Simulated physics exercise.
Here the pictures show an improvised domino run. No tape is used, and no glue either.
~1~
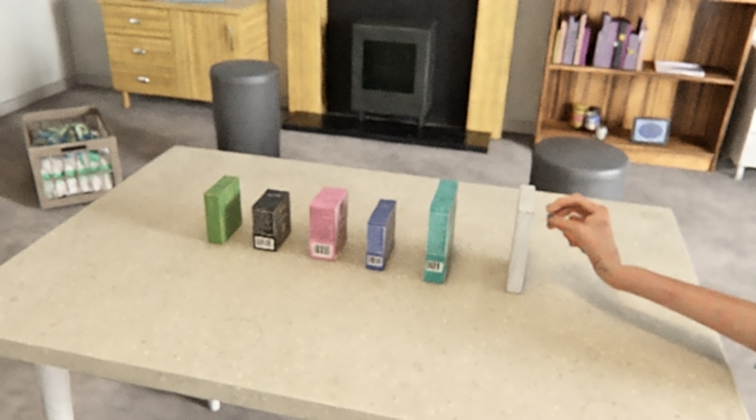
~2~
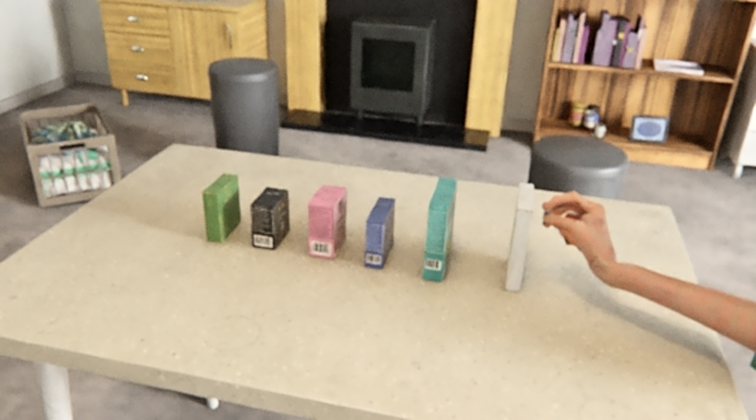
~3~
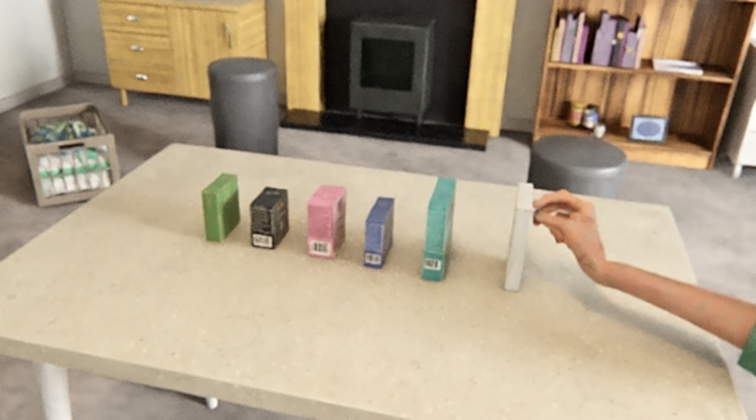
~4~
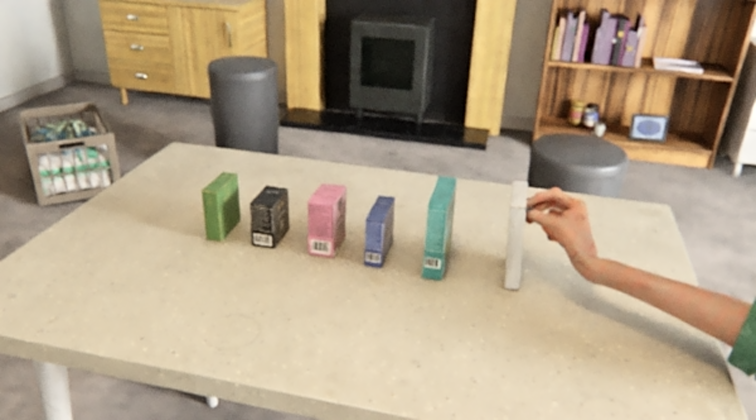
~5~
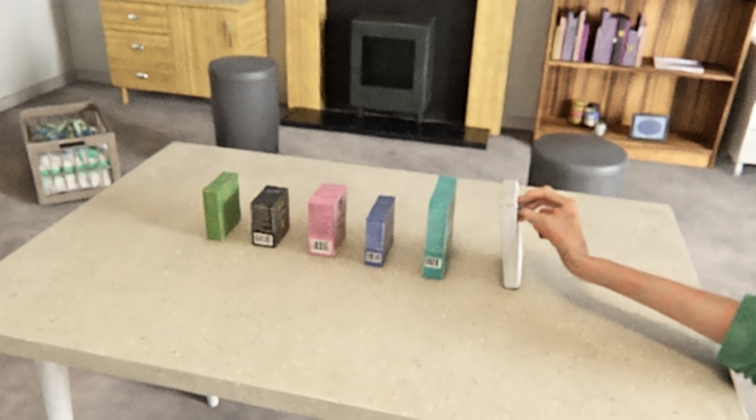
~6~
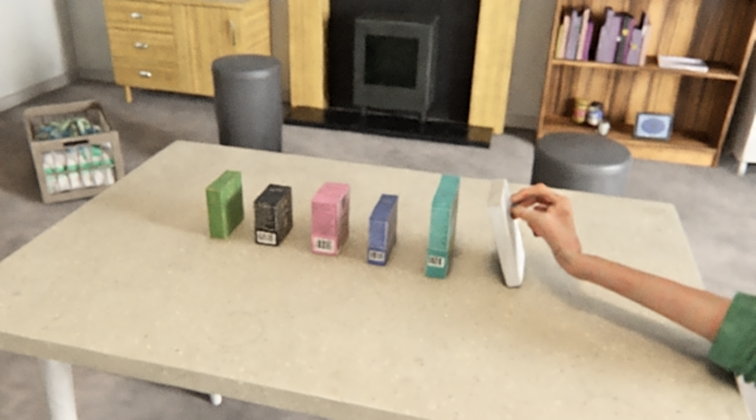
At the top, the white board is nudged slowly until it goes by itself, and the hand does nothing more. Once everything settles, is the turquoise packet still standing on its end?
No, it goes down.
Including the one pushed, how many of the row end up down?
That adds up to 3 in total.
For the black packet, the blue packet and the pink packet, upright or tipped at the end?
Result - black packet up, blue packet down, pink packet up.
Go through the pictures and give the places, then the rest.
The first picture shows turquoise packet (441, 231); black packet (272, 220).
The second picture shows pink packet (328, 222); black packet (271, 218).
The third picture shows blue packet (380, 232); pink packet (327, 221).
The fourth picture shows white board 4° over; black packet (270, 217); blue packet (380, 231).
The fifth picture shows white board 10° over; pink packet (328, 220); black packet (271, 216).
The sixth picture shows white board 19° over; turquoise packet (443, 226); blue packet (383, 229).
Then, 0.20 s later than the last frame, white board 62° over; turquoise packet tilted by 26° near (424, 223).
Then, 0.40 s later than the last frame, white board 90° over; turquoise packet tilted by 47° near (389, 223); blue packet tilted by 41°.
Then, 0.50 s later than the last frame, white board 90° over; turquoise packet tilted by 67° near (382, 227); blue packet tilted by 69°; pink packet moved a little.
When it is over, lying over on the table, blue packet and turquoise packet; the other 2 as before. End places, in pixels of the last picture, turquoise packet near (387, 231).
